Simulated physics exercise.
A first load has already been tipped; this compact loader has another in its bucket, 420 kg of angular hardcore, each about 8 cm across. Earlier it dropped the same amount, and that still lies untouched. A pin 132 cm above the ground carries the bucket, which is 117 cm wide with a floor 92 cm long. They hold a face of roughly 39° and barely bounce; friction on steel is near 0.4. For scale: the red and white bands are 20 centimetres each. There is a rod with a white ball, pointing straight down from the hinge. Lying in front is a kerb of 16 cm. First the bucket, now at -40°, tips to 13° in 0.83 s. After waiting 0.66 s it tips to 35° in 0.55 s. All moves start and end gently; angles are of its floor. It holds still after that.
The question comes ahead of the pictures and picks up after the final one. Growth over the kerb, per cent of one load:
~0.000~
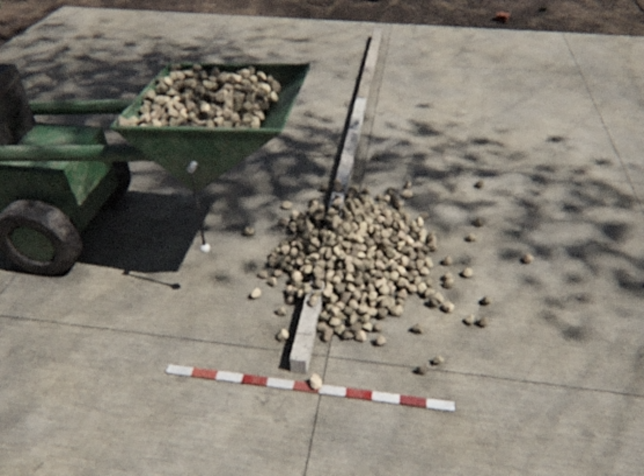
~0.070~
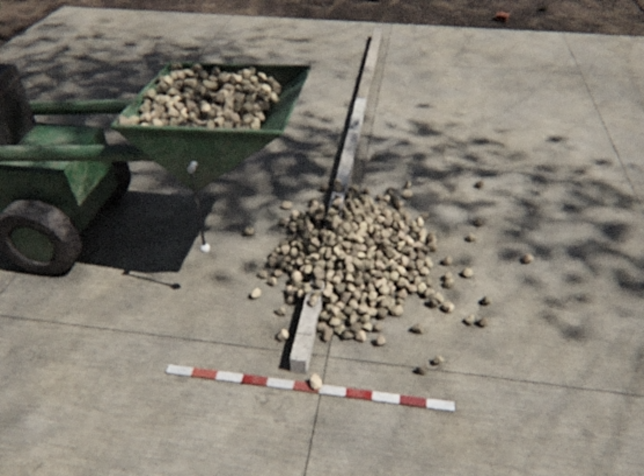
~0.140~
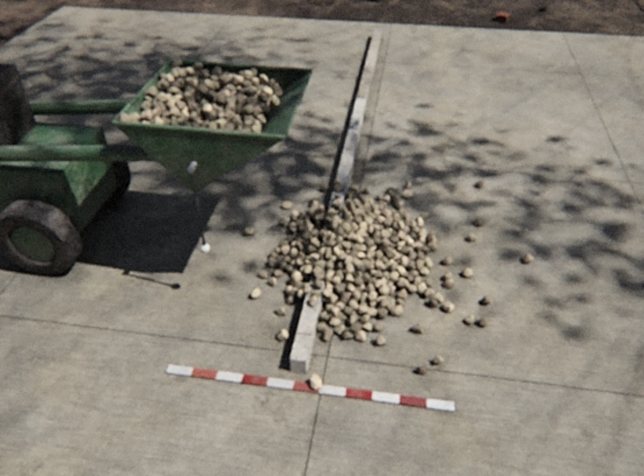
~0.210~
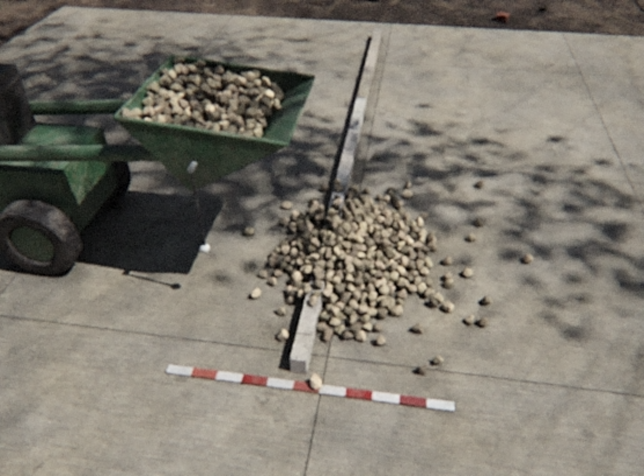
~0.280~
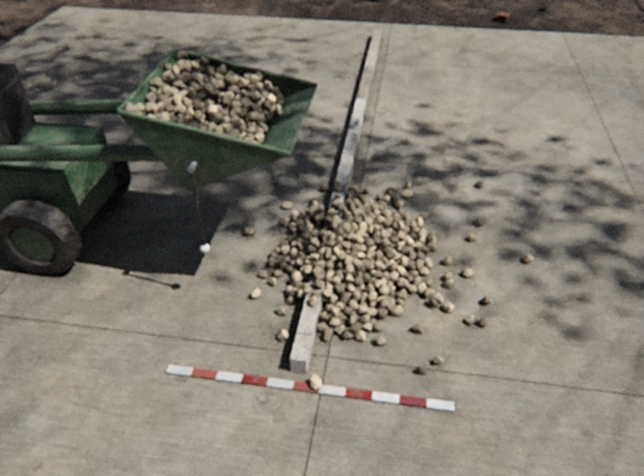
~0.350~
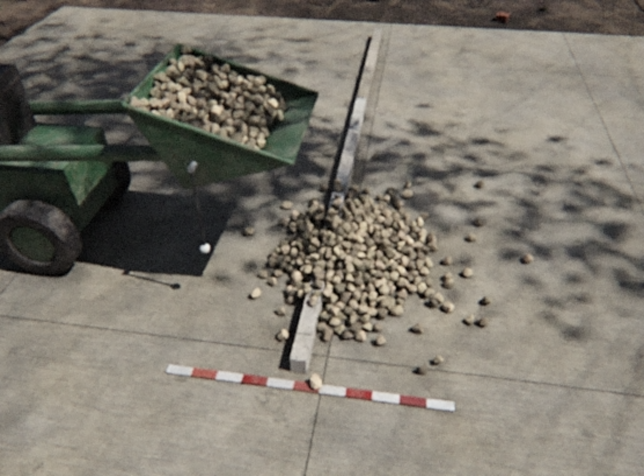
31 percent.
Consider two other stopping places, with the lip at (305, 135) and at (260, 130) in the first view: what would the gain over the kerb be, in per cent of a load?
Some 65 percent, and then 10 percent.
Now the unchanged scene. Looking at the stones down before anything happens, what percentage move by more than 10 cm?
About 5 %.
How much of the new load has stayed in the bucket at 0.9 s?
Roughly 100 per cent is still inside.
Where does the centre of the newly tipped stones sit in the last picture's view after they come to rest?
The middle lies near (314, 241) in the last picture.
After 0.6 s the floor is at 5°; in per cent of one load, 100 in the bucket, 24 on this side of the kerb, 76 over the kerb; the foremost stones are at (483, 260).
After 0.9 s the floor is at 13°; in per cent of one load, 100 in the bucket, 24 on this side of the kerb, 76 over the kerb; the foremost stones are at (483, 260).
After 2.5 s the floor is at 35°; in per cent of one load, 28 in the bucket, 82 on this side of the kerb, 90 over the kerb; the foremost stones are at (483, 260).
After 5.3 s the floor is at 35°; in per cent of one load, 0 in the bucket, 92 on this side of the kerb, 108 over the kerb; the foremost stones are at (483, 260). Net gain over the kerb, 31.
